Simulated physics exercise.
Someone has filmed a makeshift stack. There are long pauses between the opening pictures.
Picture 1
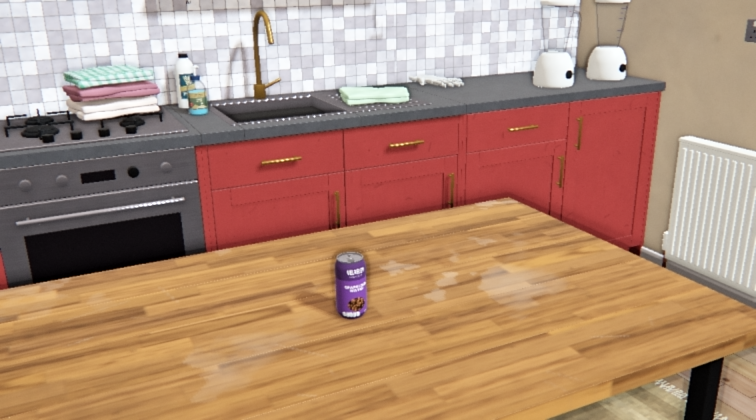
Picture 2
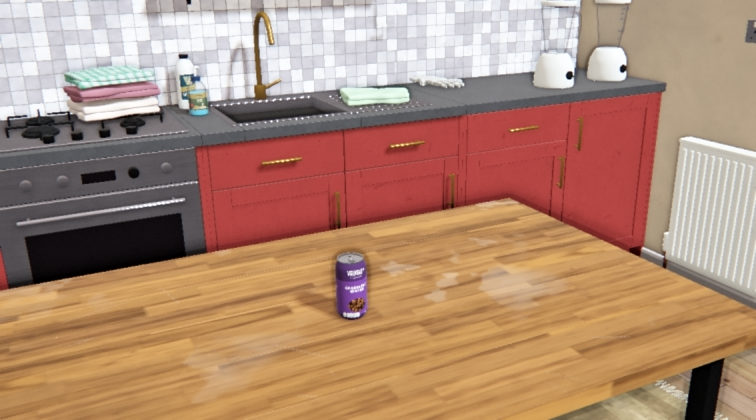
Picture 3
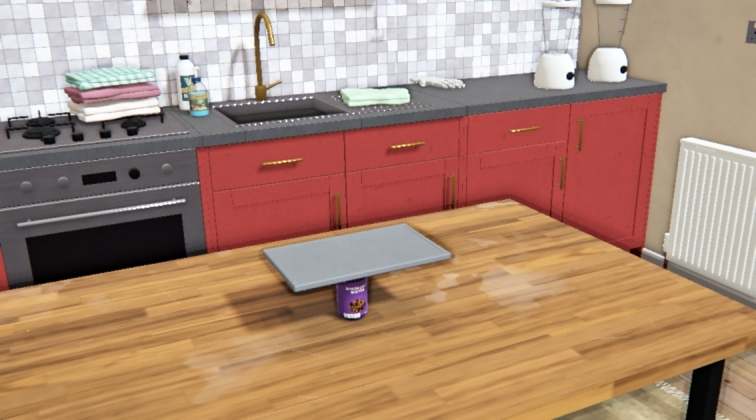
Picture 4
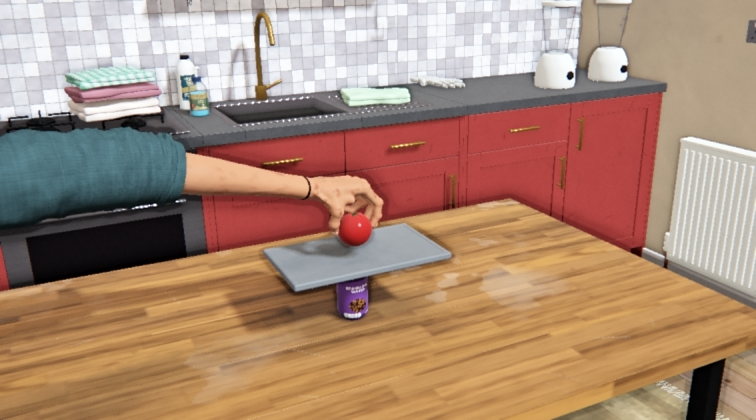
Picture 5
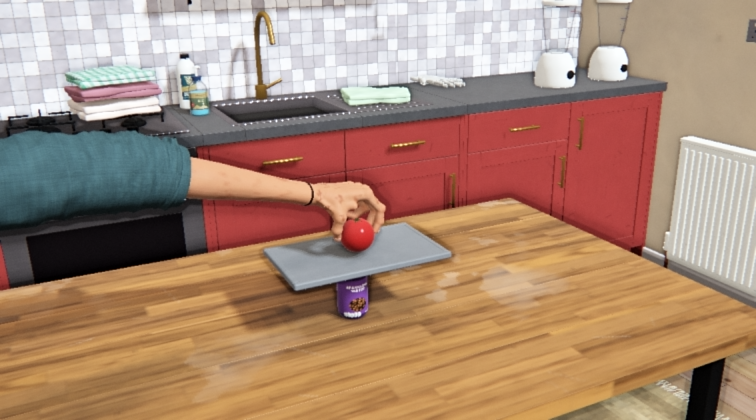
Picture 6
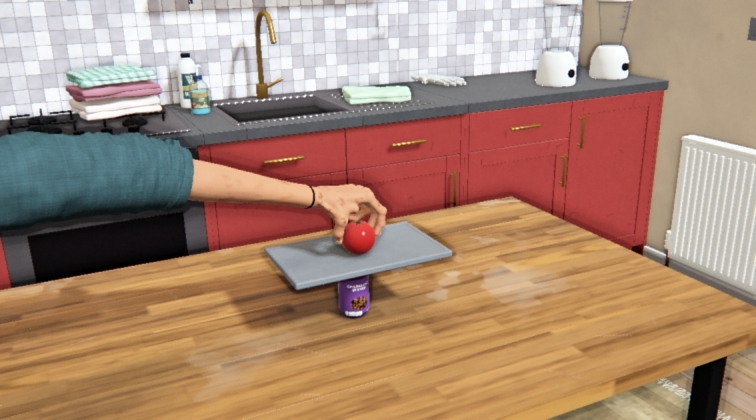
In a kitchen with red cabinets, a purple can stands alone on a wooden table, and then a flat grey board rests on top of it. An arm in a teal sleeve reaches in from the left, lowers a red tomato onto the board, and keeps its fingers on it.
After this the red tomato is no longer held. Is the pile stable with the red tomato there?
In the end the stack holds.
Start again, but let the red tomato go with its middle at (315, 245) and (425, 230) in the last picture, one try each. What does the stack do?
In the first case it stays up; in the second case it loses its balance.
Then, 0.20 s after the last picture, nothing has stirred.
Then, 0.50 s after the last picture, red tomato resting near (358, 238).
At rest, all 3 in place. Seen from the same camera at the end, red tomato near (358, 238). The stack stays up.
